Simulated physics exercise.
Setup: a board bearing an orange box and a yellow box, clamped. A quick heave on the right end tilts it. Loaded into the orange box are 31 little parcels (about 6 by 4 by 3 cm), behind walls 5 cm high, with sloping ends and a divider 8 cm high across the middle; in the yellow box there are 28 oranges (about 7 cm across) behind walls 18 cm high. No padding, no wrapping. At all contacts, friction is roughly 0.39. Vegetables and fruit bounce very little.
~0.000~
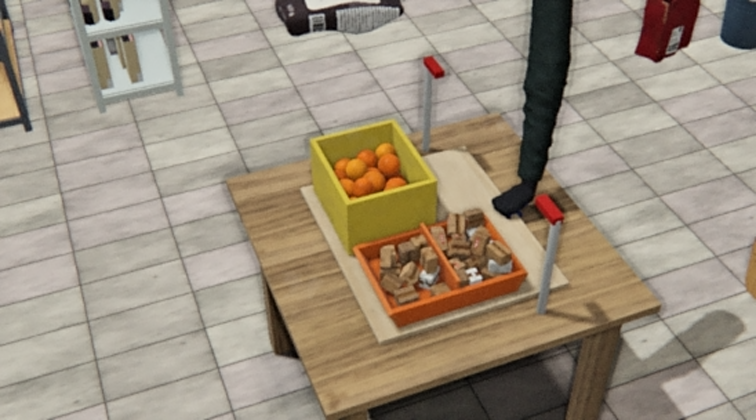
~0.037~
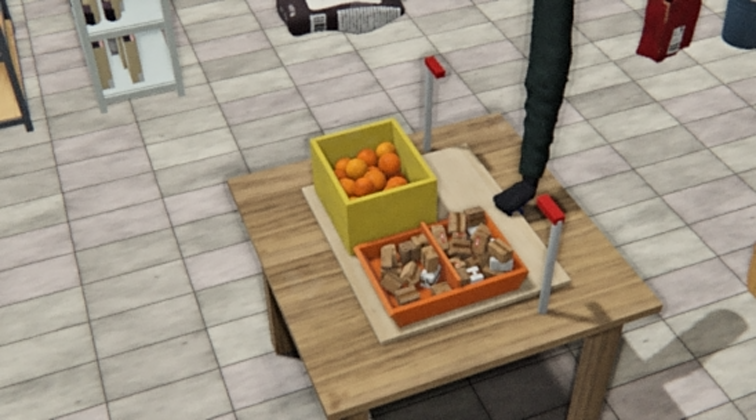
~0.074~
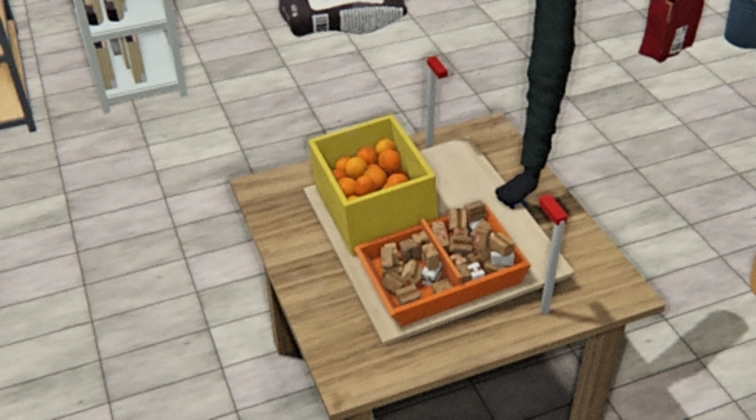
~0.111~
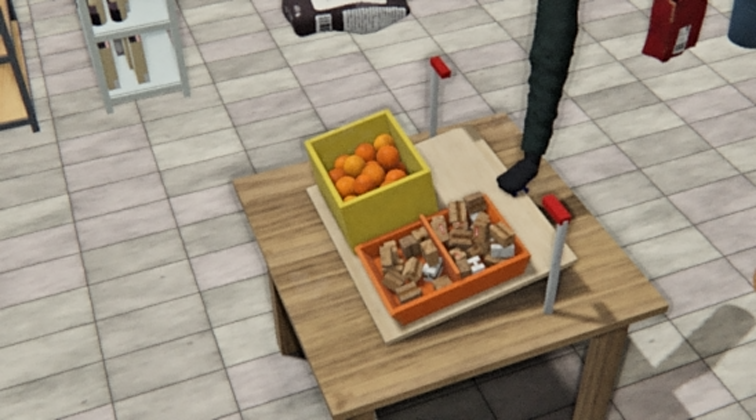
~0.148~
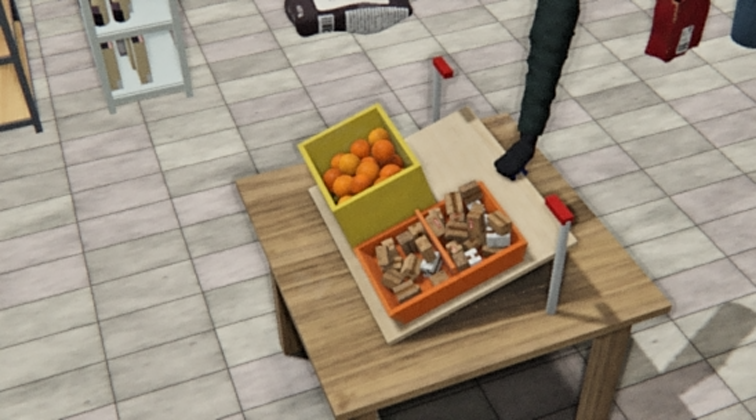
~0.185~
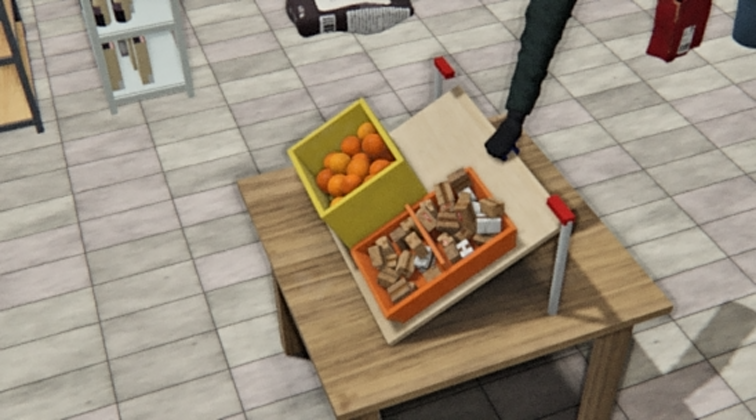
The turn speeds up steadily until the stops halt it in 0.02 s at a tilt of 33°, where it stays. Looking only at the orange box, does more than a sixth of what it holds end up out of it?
Yes.
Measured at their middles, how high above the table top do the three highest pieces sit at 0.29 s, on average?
Close to 42 cm, on average.
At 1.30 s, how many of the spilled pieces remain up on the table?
The number is some 12.
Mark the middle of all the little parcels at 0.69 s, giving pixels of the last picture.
(311, 313).
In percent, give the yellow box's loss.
For the yellow box, 5 percent.
After 0.19 s, the lift is arrested.
After 0.29 s, tilt 33°; the orange box has all 31 and the yellow box has all 28.
After 0.43 s, tilt 33°; the orange box is down by 4 of 31 and the yellow box has all 28.
After 0.69 s, tilt 33°; the orange box is down by 23 of 31 and the yellow box is down by 2 of 28.
Final count (at 1.30 s), the orange box is down by 24 of 31 and the yellow box is down by 2 of 28. Asked share, 24 of 31, 77 per cent.
